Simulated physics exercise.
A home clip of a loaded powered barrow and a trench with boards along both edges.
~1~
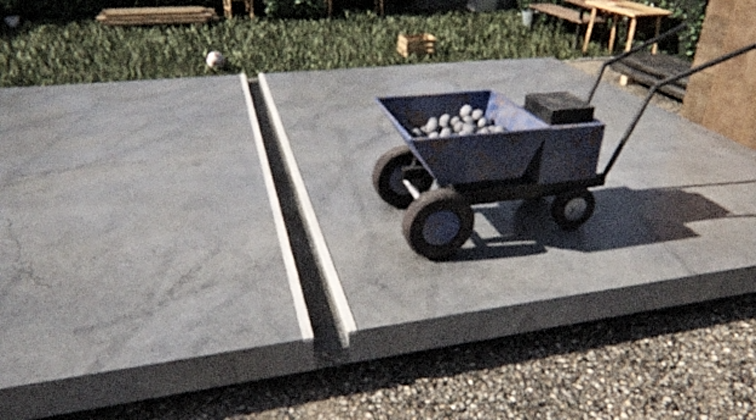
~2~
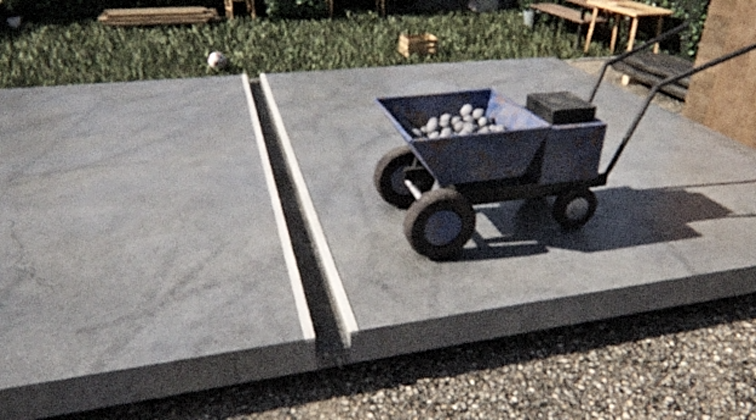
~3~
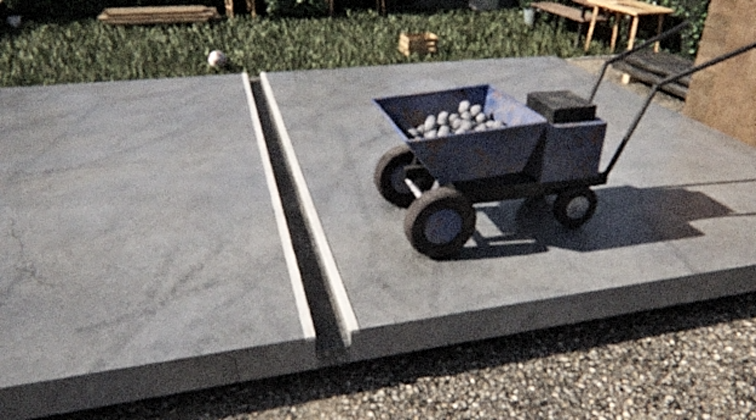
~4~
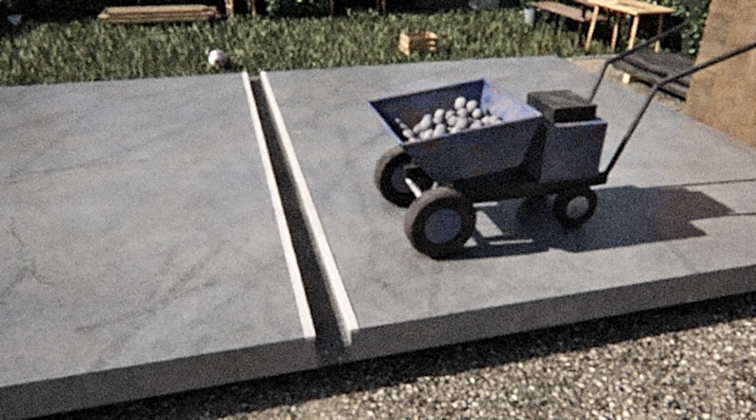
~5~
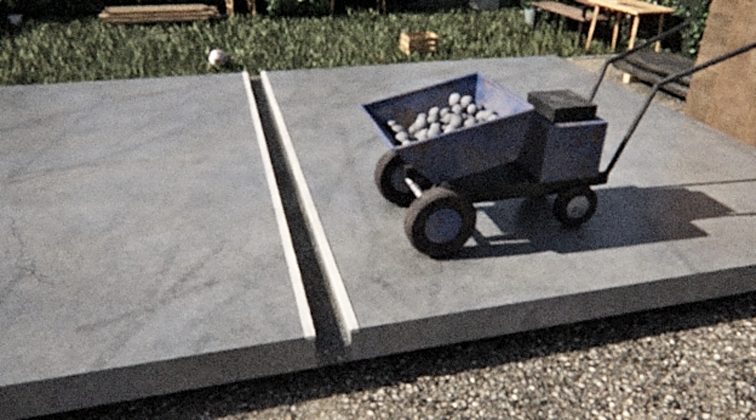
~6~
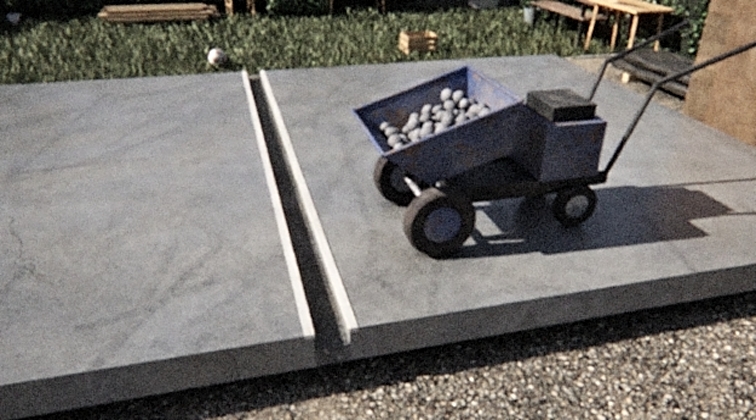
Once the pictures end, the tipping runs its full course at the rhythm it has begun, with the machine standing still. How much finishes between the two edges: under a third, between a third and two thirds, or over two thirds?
Between the edges lies from one third to two thirds of the load.
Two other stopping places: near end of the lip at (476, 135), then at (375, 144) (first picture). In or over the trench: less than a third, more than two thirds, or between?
First below one third, then under a third.
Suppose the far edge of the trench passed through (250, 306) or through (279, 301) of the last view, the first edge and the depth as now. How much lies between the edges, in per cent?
About 90 and 80 per cent.
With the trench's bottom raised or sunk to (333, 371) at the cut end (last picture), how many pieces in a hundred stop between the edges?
Near 80 %.
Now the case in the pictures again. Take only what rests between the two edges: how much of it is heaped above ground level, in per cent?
It comes to 50 per cent or so.
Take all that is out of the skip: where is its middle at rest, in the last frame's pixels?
At about (305, 238).
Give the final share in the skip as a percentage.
Near 0 %.
Soon, skip tipped steeply; all in the skip.
A while on, skip tipped steeply; nearly all in the skip; a stray few short of the trench; a stray few in or heaped over the trench; a stray few falling.
Towards the end, skip tipped right over; about a third in the skip; a small part short of the trench; about half in or heaped over the trench; a small part beyond it.
Finally, skip tipped right over; a stray few in the skip; about a quarter short of the trench; about half in or heaped over the trench; about a quarter beyond it.
